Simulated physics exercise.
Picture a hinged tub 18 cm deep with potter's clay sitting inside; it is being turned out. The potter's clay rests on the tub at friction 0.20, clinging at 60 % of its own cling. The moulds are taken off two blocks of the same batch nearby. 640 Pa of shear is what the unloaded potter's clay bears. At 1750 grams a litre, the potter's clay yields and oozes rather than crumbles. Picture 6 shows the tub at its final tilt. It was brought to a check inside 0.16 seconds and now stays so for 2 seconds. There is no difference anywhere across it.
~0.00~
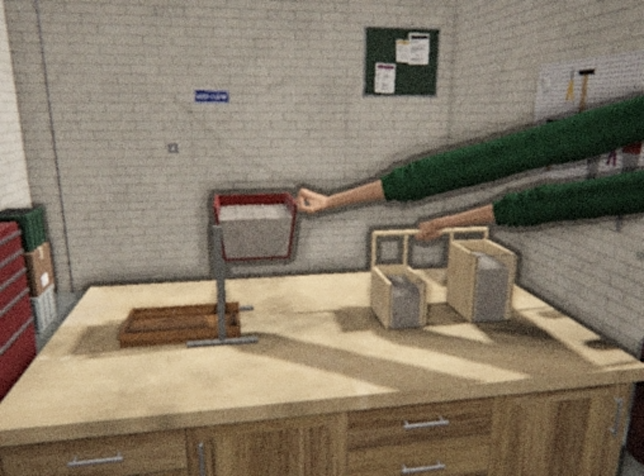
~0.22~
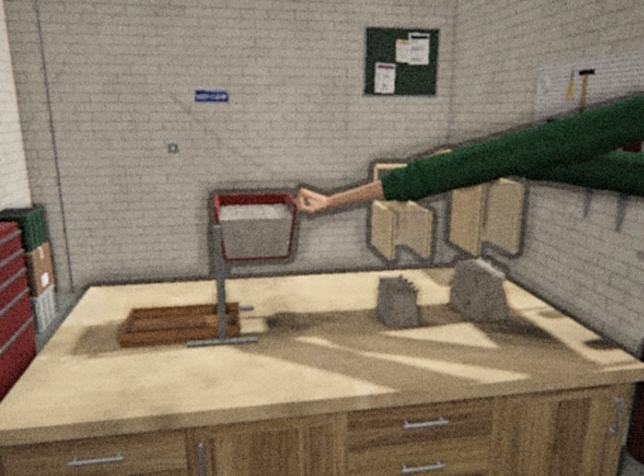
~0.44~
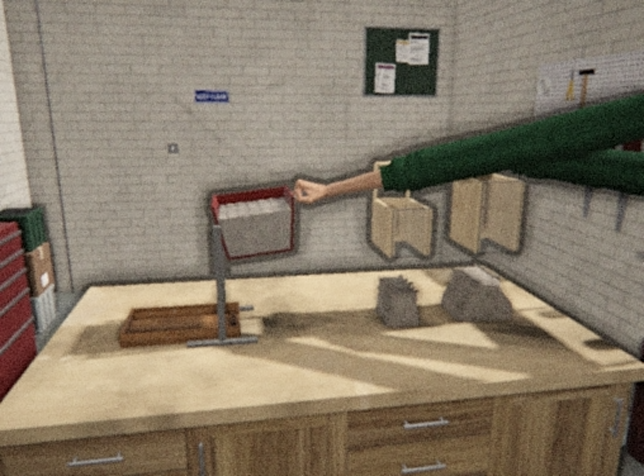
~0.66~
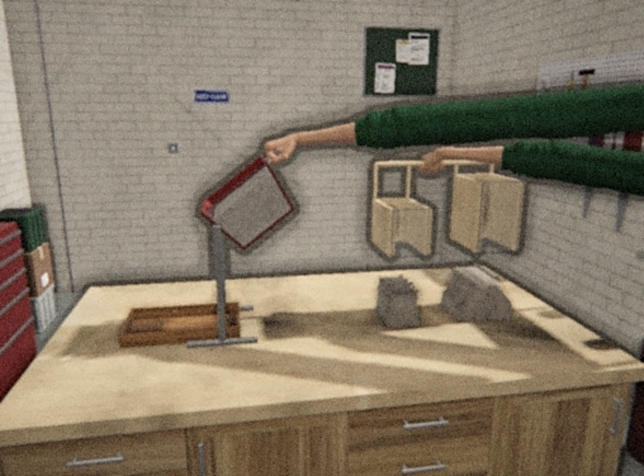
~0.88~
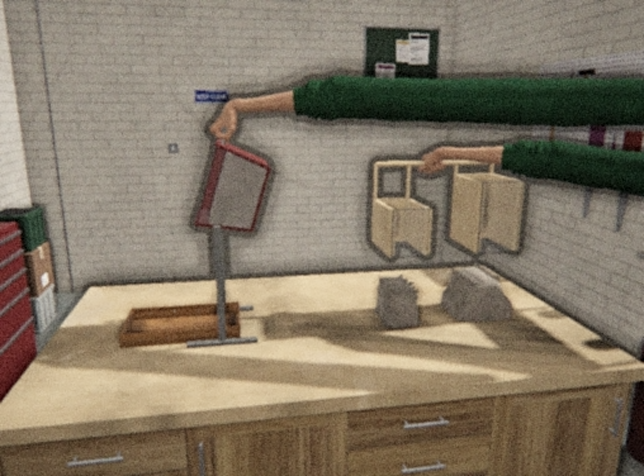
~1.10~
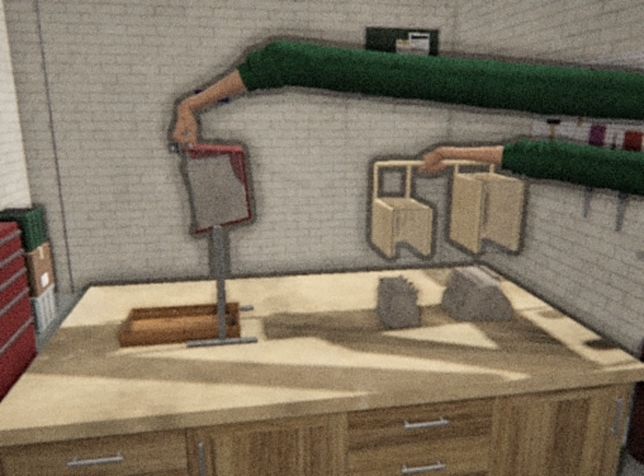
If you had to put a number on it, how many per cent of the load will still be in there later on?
My estimate is close to 35 per cent.
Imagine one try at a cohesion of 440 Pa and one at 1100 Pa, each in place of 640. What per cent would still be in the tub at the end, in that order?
Try one gives 30 per cent, try two gives 20 per cent.
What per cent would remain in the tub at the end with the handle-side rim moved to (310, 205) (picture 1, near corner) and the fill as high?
Near 30 per cent.
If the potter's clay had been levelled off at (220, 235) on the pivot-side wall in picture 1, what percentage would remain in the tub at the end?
That works out near 45 %.
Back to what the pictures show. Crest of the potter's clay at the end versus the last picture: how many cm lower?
Roughly 12 cm.
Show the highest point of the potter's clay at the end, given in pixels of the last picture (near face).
It ends up highest close to (219, 198).
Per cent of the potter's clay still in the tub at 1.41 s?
Around 35 per cent.
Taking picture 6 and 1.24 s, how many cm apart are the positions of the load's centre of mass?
Roughly 7 centimetres.
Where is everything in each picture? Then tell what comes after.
The first frame shows handle-side rim at (294, 205), tilt 0 degrees; top of the potter's clay at (279, 217); blocks stand 14 cm, 22 cm (left to right).
The second frame shows handle-side rim at (294, 205), tilt 0 degrees; top of the potter's clay at (279, 217); blocks stand 14 cm, 19 cm (left to right).
The third frame shows handle-side rim at (291, 197), tilt 6 degrees; top of the potter's clay at (286, 210); blocks stand 14 cm, 16 cm (left to right).
The fourth frame shows handle-side rim at (264, 163), tilt 38 degrees; top of the potter's clay at (270, 176); blocks stand 14 cm, 16 cm (left to right).
The fifth frame shows handle-side rim at (216, 147), tilt 73 degrees; top of the potter's clay at (230, 155); blocks stand 14 cm, 16 cm (left to right).
The sixth frame shows handle-side rim at (183, 152), tilt 95 degrees; top of the potter's clay at (223, 162); blocks stand 14 cm, 16 cm (left to right).
After 1.24 s, the tub is at 95 degrees and holds 68 %.
After 1.41 s, the tub is at 95 degrees and holds 36 %.
After 1.58 s, the tub is at 95 degrees and holds 35 %.
After 1.75 s, the tub is at 95 degrees and holds 35 %.
After 3.10 s, at the end, the tub is at 95 degrees and holds 35 %.
